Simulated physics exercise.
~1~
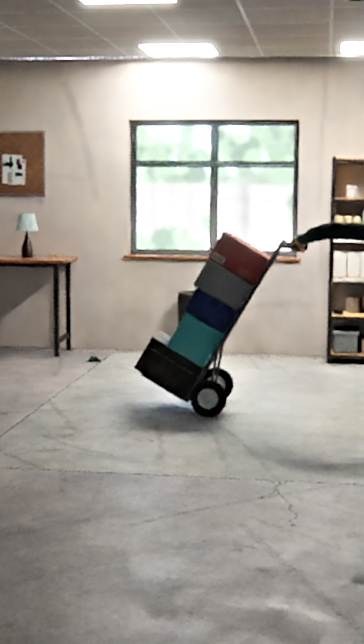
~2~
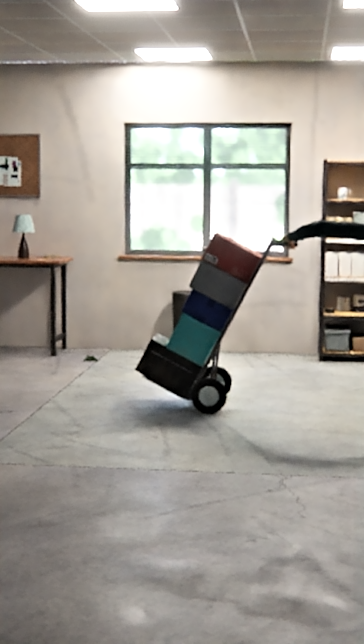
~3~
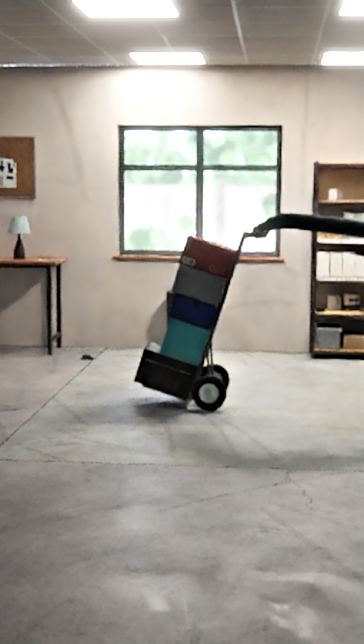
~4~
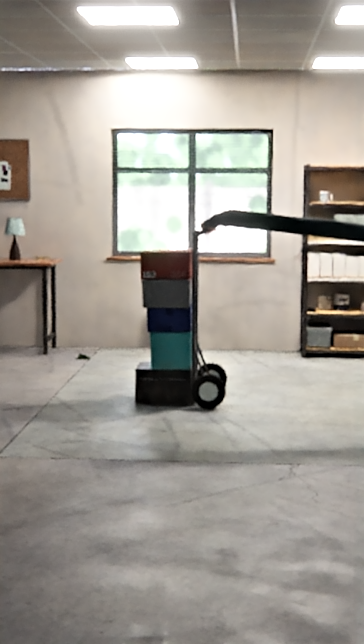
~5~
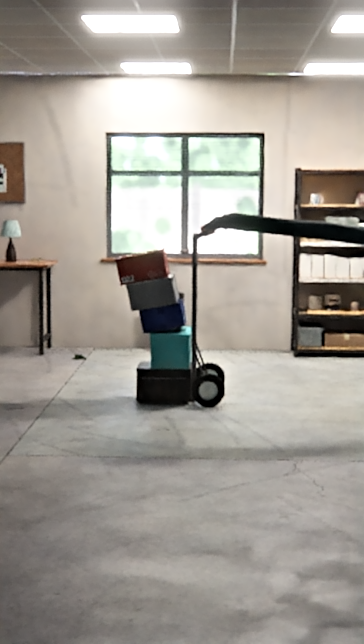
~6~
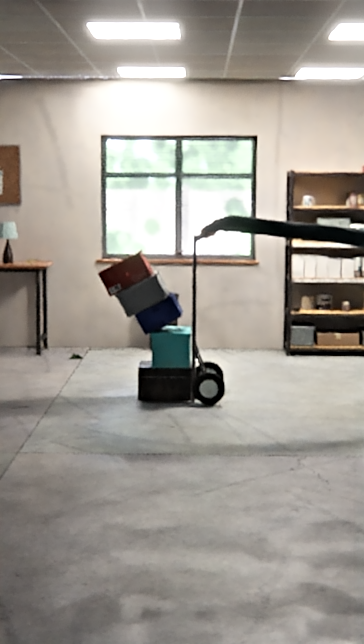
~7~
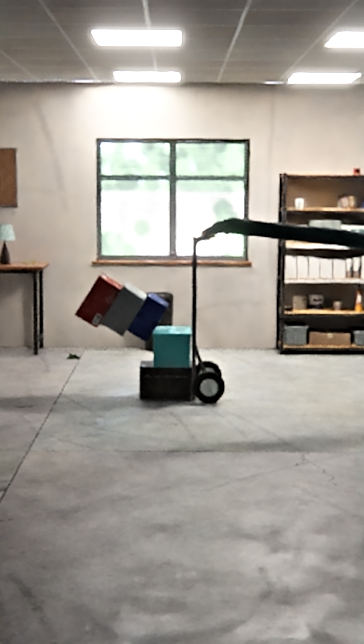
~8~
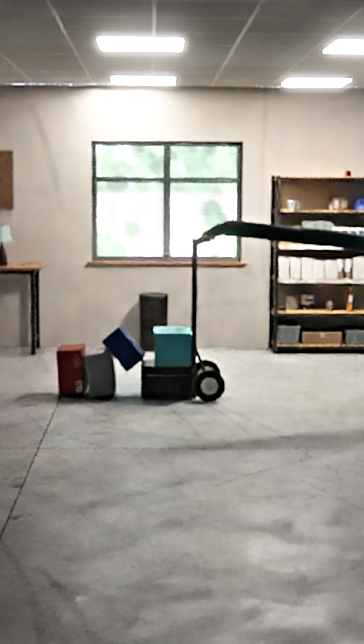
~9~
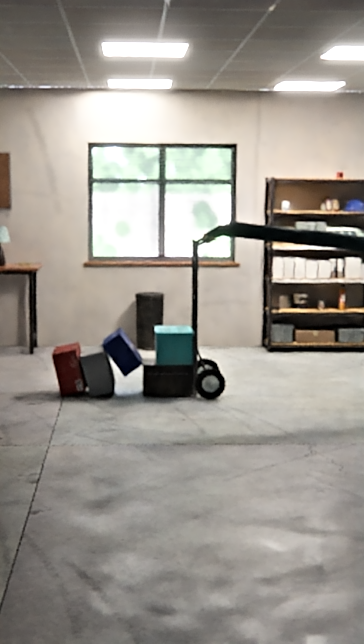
In the video, a dark-sleeved arm swings a tilted hand truck of stacked boxes upright, and the red, grey and blue ones tip off to the left. They end up on the floor, the blue one leaning, while the turquoise box stays on the black one.
